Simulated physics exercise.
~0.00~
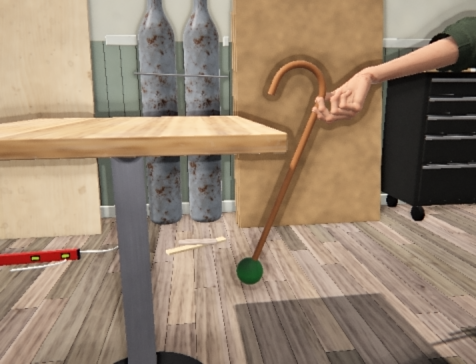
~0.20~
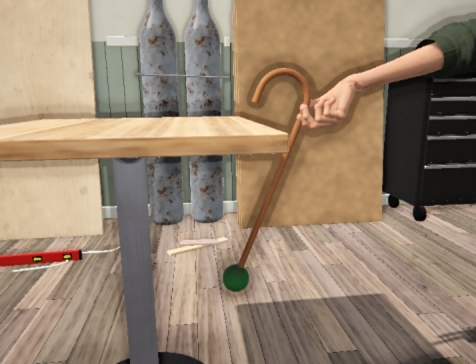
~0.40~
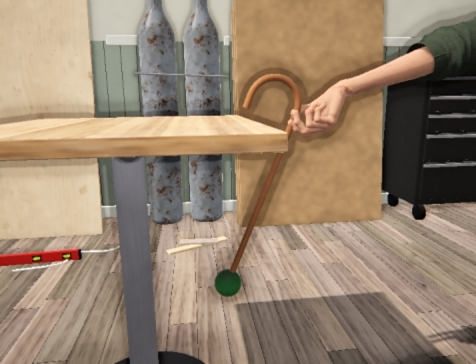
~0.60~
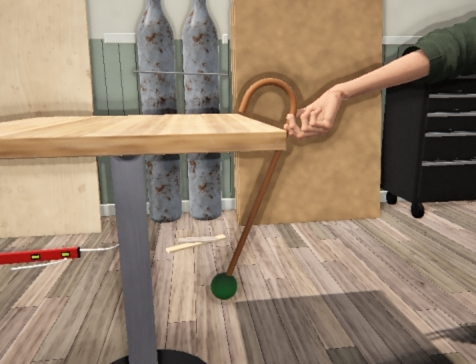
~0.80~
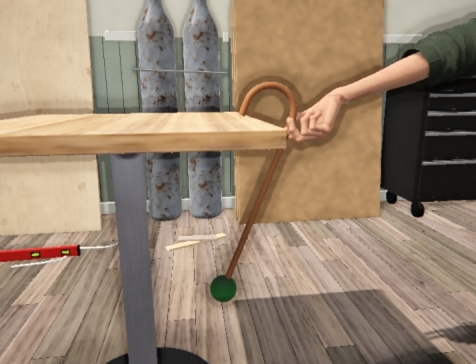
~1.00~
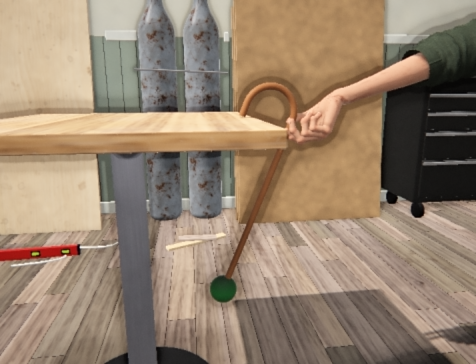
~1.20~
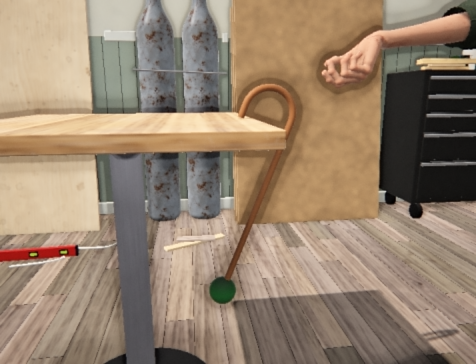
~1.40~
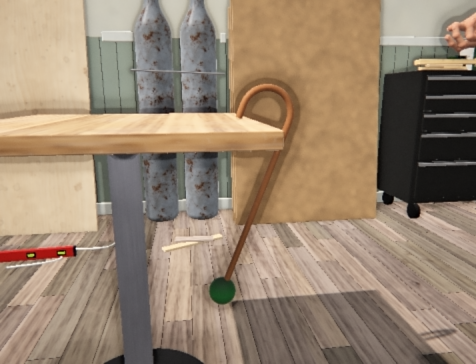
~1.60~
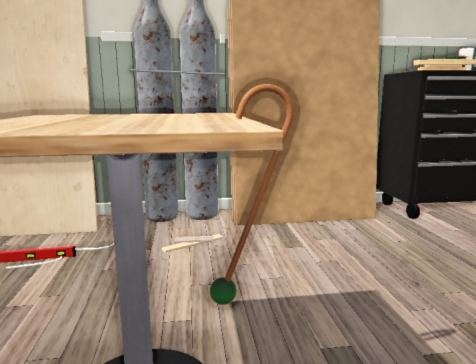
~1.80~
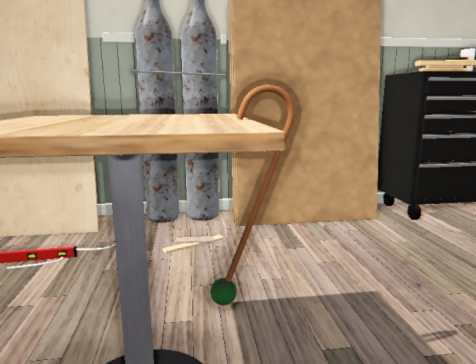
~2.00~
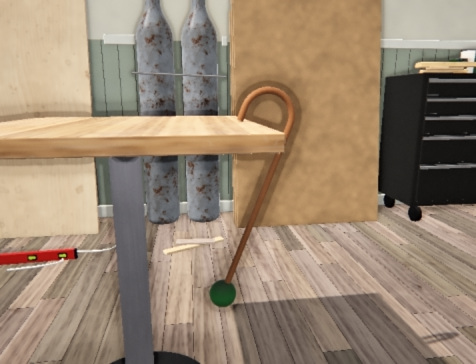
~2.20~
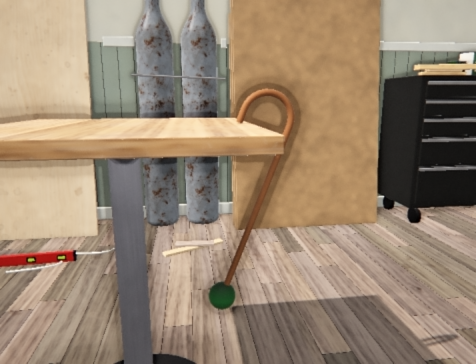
At first, a hand reaches in from the right, holding a brown, cane-like ladle with a curved top and a round green end near the right edge of a small wooden table. The hand moves the ladle left and slightly down, bringing its hooked top over the table's end. It pauses there briefly, with the green end hanging low at a slant. Then the fingers let go, and the hand draws back to the right and out of view. The ladle stays hooked on the table edge, hanging almost still.
